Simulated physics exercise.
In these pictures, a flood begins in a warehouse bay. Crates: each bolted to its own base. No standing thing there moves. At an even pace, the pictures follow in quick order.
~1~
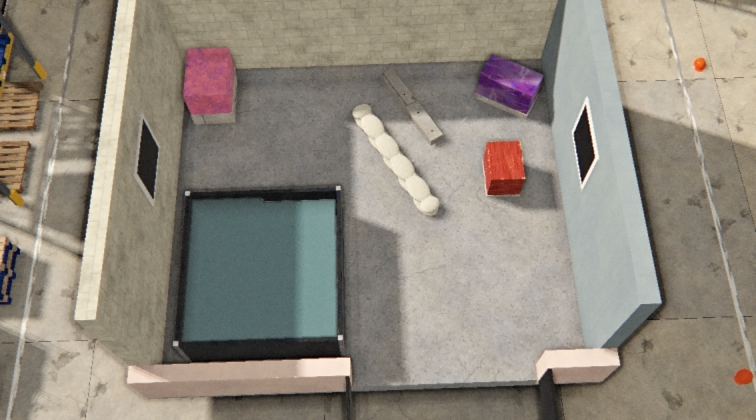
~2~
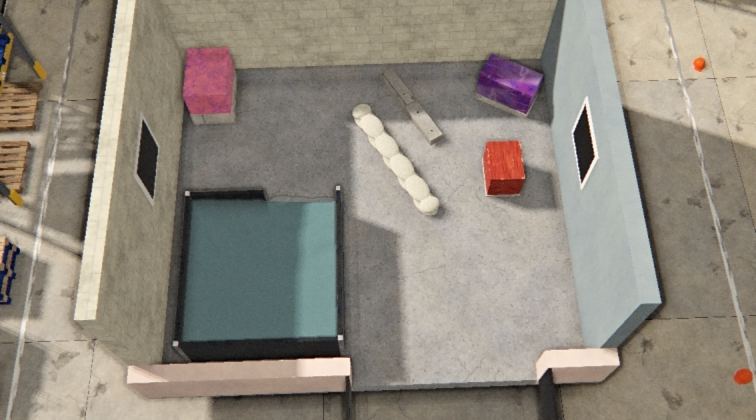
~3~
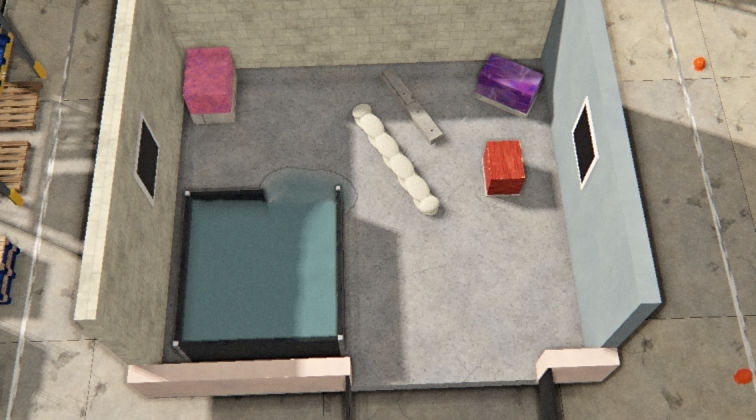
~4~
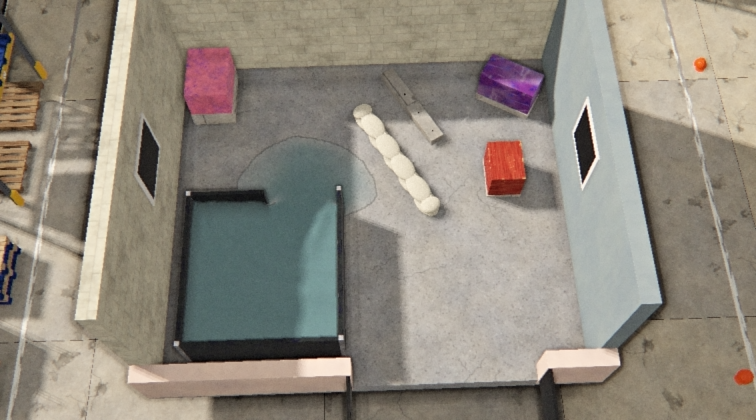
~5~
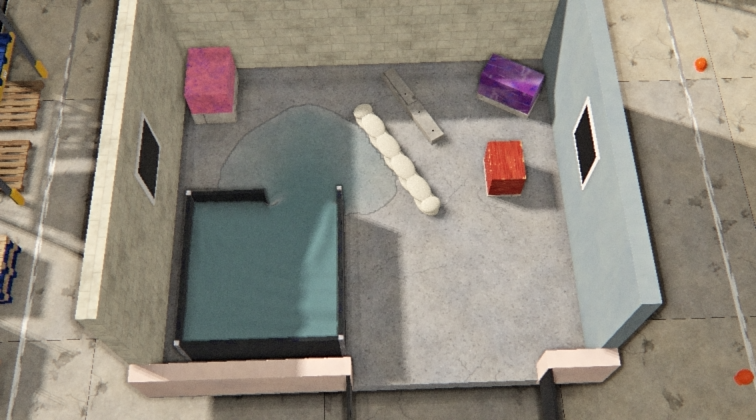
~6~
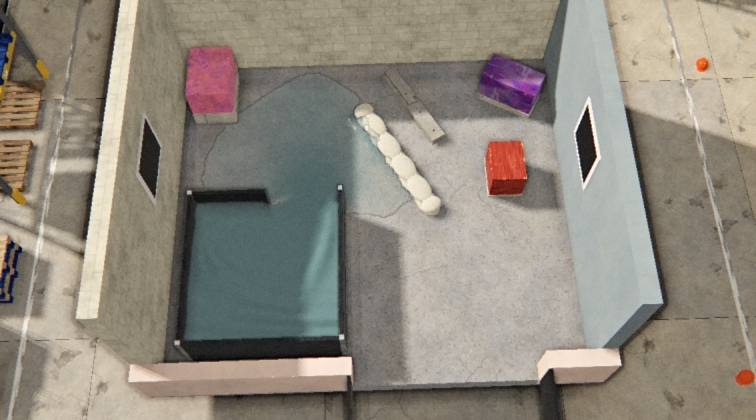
Water pours through a gap in the tank's far side and spreads across the floor.
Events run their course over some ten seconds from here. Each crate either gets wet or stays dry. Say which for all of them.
The red crate gets wet; the pink crate gets wet; the purple crate gets wet.
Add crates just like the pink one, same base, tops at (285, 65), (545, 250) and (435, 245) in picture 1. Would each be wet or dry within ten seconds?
Order as asked: Flooded / unflooded / unflooded.
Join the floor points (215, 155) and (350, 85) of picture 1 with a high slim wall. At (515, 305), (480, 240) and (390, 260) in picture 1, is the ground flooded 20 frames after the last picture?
Outcome by spot, in order - unwatered, watered, watered.
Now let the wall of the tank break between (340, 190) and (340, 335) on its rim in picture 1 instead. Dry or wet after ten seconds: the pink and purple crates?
In my view the pink crate is never reached, and the purple crate gets reached.
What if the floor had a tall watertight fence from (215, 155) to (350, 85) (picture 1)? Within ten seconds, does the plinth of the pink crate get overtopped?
As for the pink crate, it comes through dry.
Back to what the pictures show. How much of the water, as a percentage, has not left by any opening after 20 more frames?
I'd put it at about 100 per cent.
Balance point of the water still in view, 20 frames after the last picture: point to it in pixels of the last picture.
I would point to (301, 188).
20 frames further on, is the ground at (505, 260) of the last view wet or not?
Result for the point: Unwetted.
A moment on, water covers 30 % of the floor; the red crate not reached, the pink crate water round its plinth, the purple crate not reached.
Next, water covers 45 % of the floor; the red crate not reached, the pink crate water round its plinth, the purple crate water round its plinth.
Then, water covers 65 % of the floor; the red crate water round its plinth, the pink crate water round its plinth, the purple crate water round its plinth.
Later, water covers 95 % of the floor; the red crate water round its plinth, the pink crate water round its plinth, the purple crate water round its plinth.
In the end, water covers 95 % of the floor; the red crate was topped, the pink crate was topped, the purple crate was topped.
